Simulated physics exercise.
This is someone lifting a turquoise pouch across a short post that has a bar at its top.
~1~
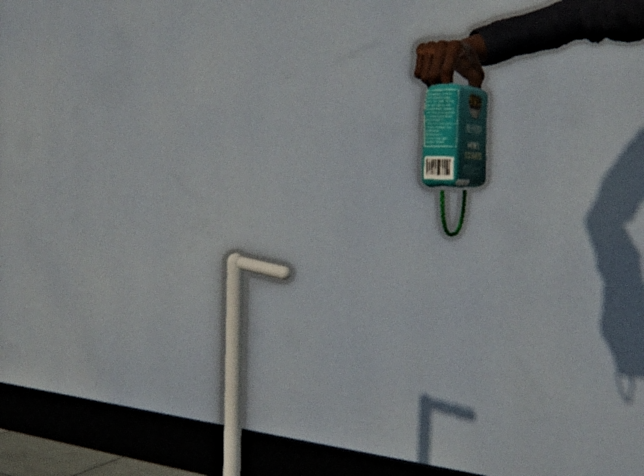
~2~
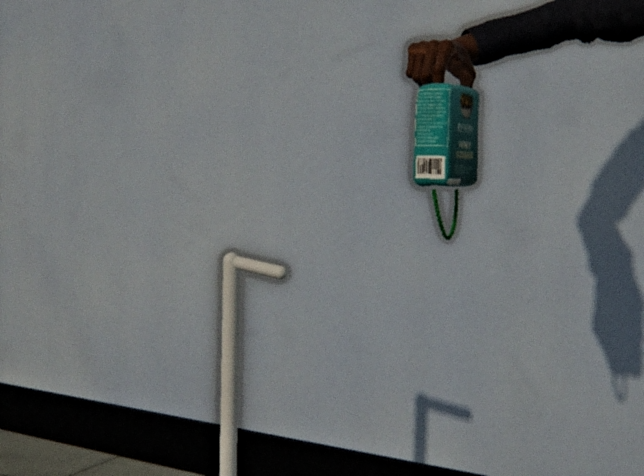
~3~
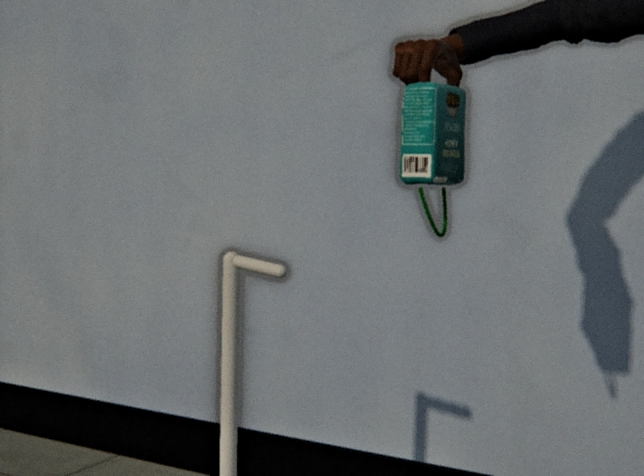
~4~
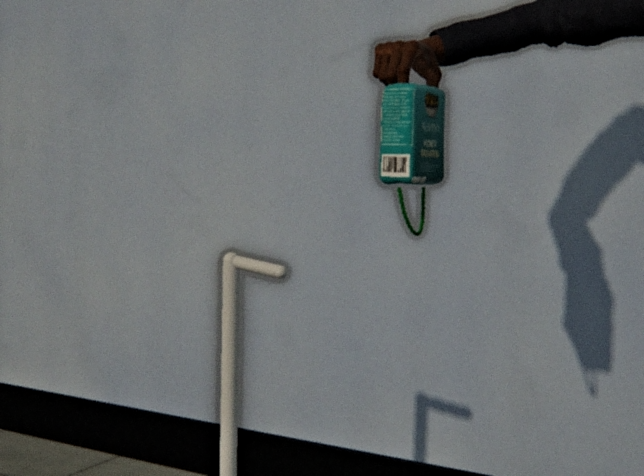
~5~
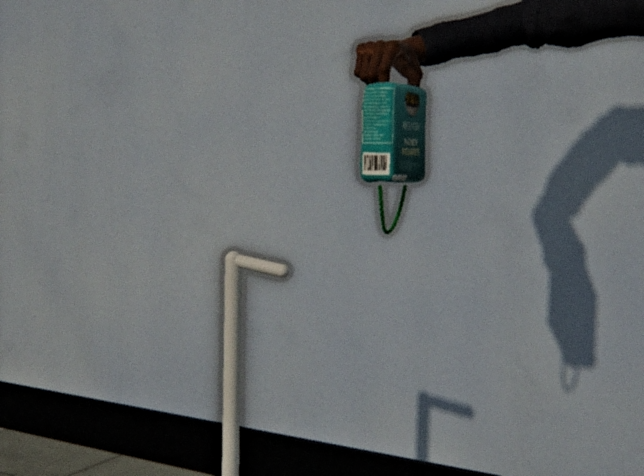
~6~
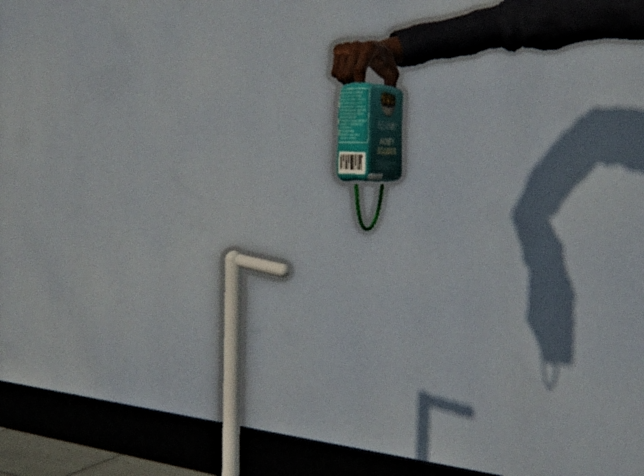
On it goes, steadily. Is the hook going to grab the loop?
Outcome: The turquoise pouch comes away clean.
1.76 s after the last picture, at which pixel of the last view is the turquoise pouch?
By then it is at (119, 132).
Then, 0.40 s later than the last view, pouch nearing the post near (306, 133).
Then, 1.08 s later than the last view, pouch over the post near (207, 132).
Then, 1.76 s later than the last view, pouch past the post near (119, 132).
Finally, pouch past the post near (98, 132). The turquoise pouch passes clear.
